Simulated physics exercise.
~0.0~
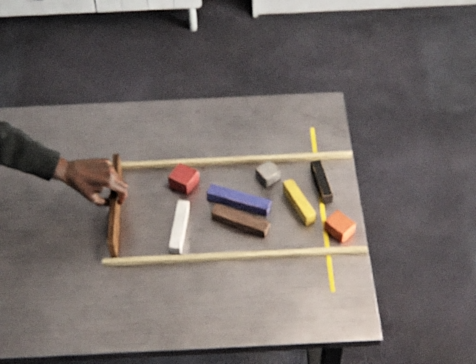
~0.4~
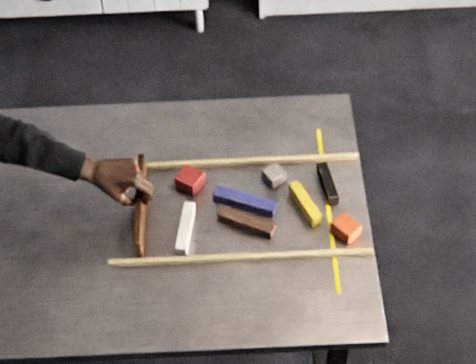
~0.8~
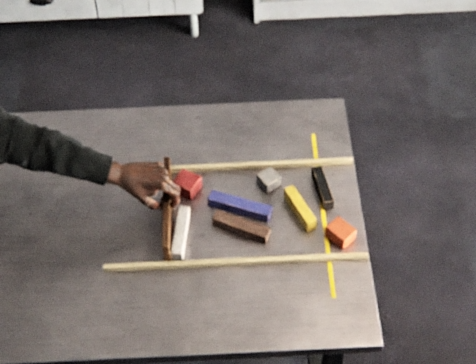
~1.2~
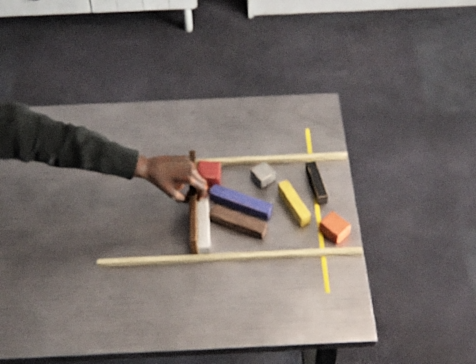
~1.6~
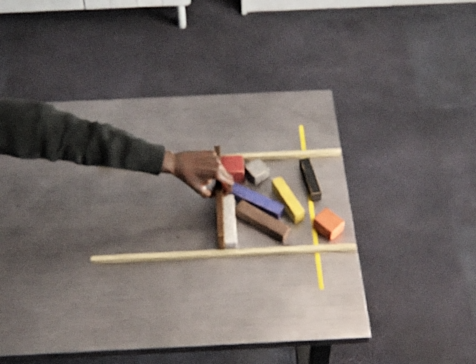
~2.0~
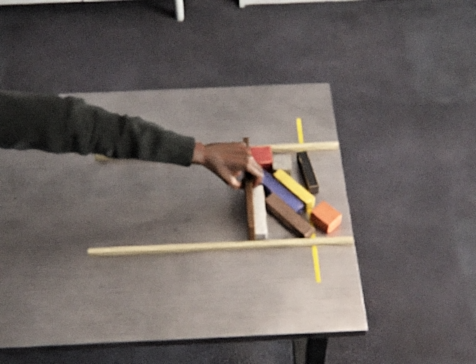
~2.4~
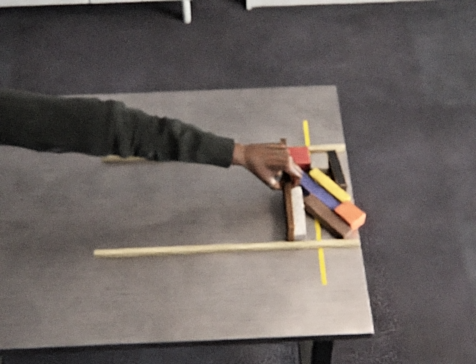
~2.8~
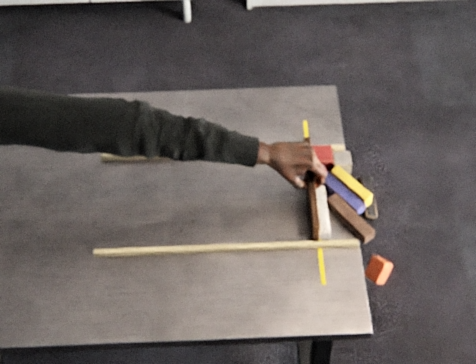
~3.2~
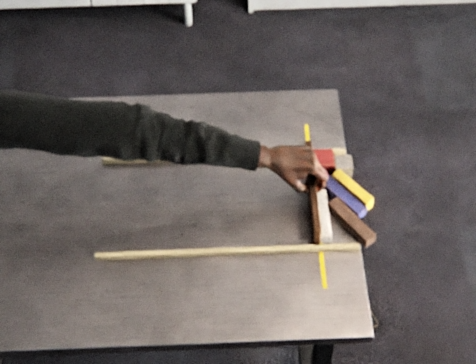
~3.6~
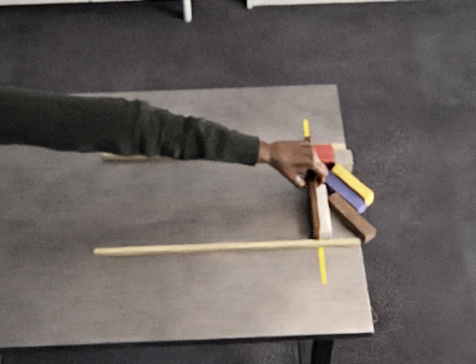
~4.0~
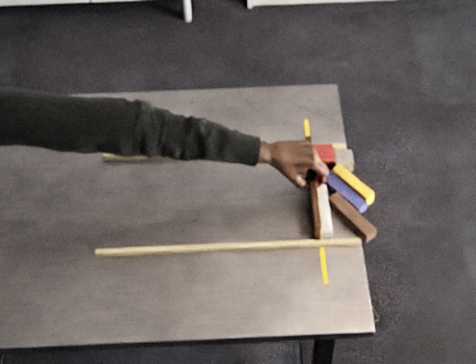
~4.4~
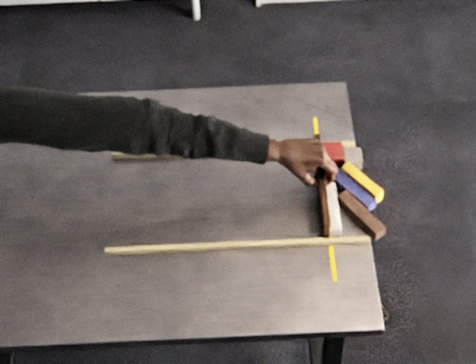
To begin with, a hand holds a brown board upright at the left of eight coloured blocks and bars scattered between two wooden rails on a grey table. The hand slides the board right, reaching the white bar and red block and pushing them along. The blue, brown, grey and yellow pieces bunch together ahead of it, crowding toward the table's edge. As the board reaches the yellow tape, the orange block tumbles off, and the black stick also goes over. The board stops at the tape, leaving the yellow, blue and brown bars jutting past the edge, still perched.
